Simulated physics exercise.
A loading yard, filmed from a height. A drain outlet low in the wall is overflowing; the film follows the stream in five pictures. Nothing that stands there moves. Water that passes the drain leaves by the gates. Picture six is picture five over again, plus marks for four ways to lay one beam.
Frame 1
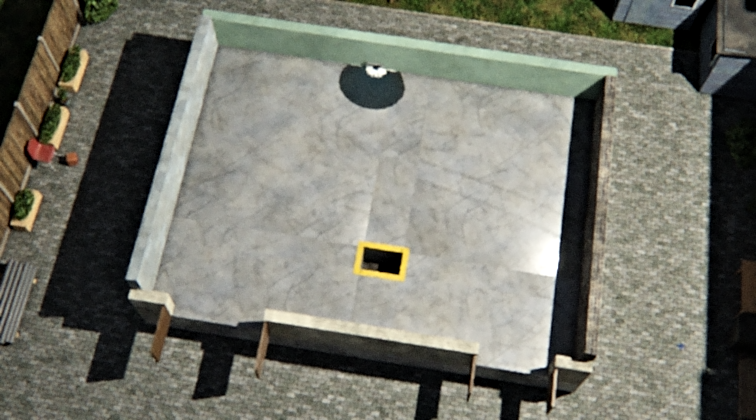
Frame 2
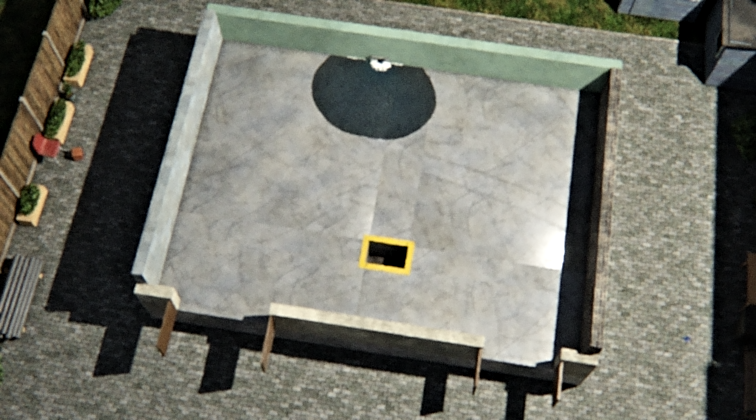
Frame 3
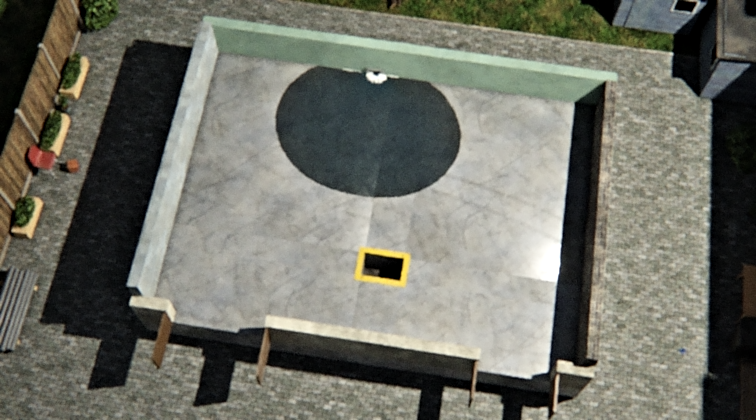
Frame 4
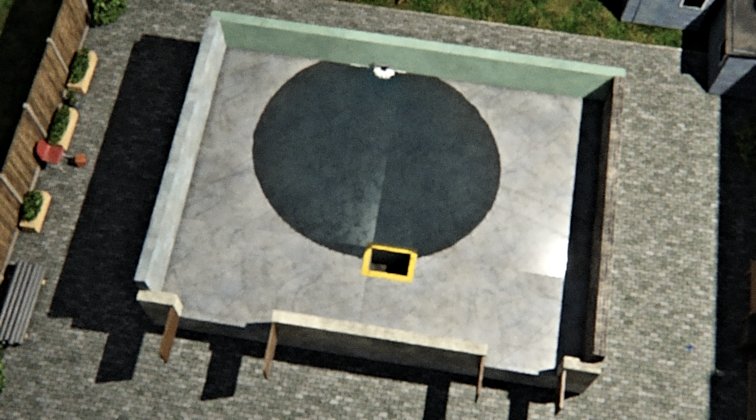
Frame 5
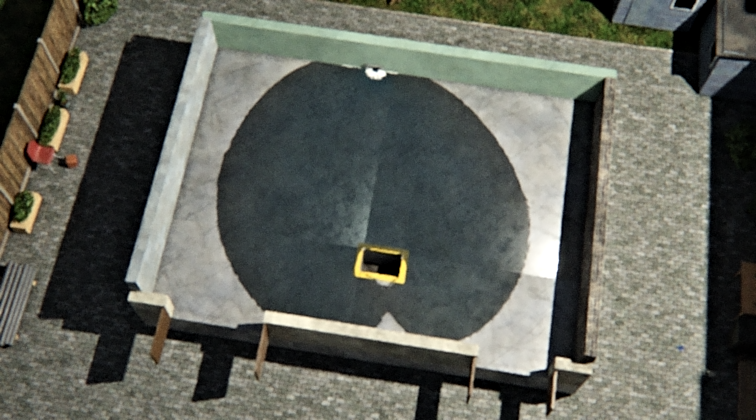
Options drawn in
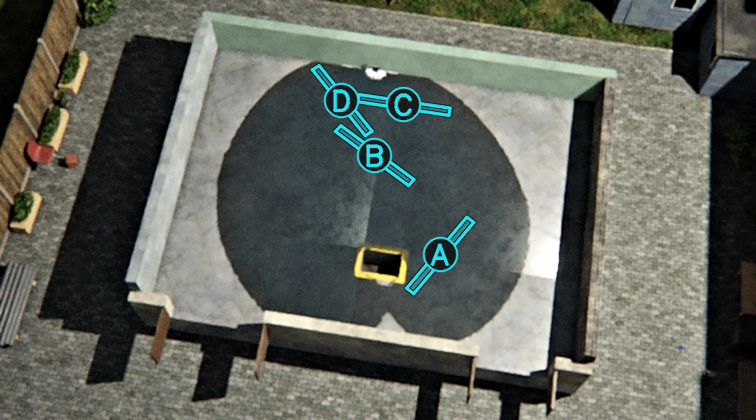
In a walled yard seen from above, dark water spread from the far wall across the pale floor in a widening round pool, then reached the yellow-edged drain pit and began running in.
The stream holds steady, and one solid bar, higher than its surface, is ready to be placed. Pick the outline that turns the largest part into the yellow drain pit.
I would pick spot A.
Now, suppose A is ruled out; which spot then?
D.
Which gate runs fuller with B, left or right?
The right one.
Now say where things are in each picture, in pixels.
Outfall at (375, 66); yellow drain pit at (381, 261); open gate at (512, 360); open gate at (222, 313); water covers 2 % of the ground and shows as far out as (387, 104); yellow drain pit still dry.
Water covers 8 % of the ground and shows as far out as (390, 136); yellow drain pit still dry.
Water covers 18 % of the ground and shows as far out as (347, 192); yellow drain pit still dry.
Water covers 34 % of the ground and shows as far out as (437, 249); yellow drain pit still dry.
Water covers 56 % of the ground and shows as far out as (485, 322); yellow drain pit taking water.
On the marked copy, A from (410, 291) to (470, 219); B from (338, 128) to (411, 182); C from (358, 98) to (449, 111); D from (315, 67) to (368, 133).
If A is chosen, about 37 % of the stream runs into the yellow drain pit, about 62 % out by the gates.
If B is chosen, about 7 % of the stream runs into the yellow drain pit, about 92 % out by the gates.
If C is chosen, about 6 % of the stream runs into the yellow drain pit, about 93 % out by the gates.
If D is chosen, about 16 % of the stream runs into the yellow drain pit, about 82 % out by the gates.
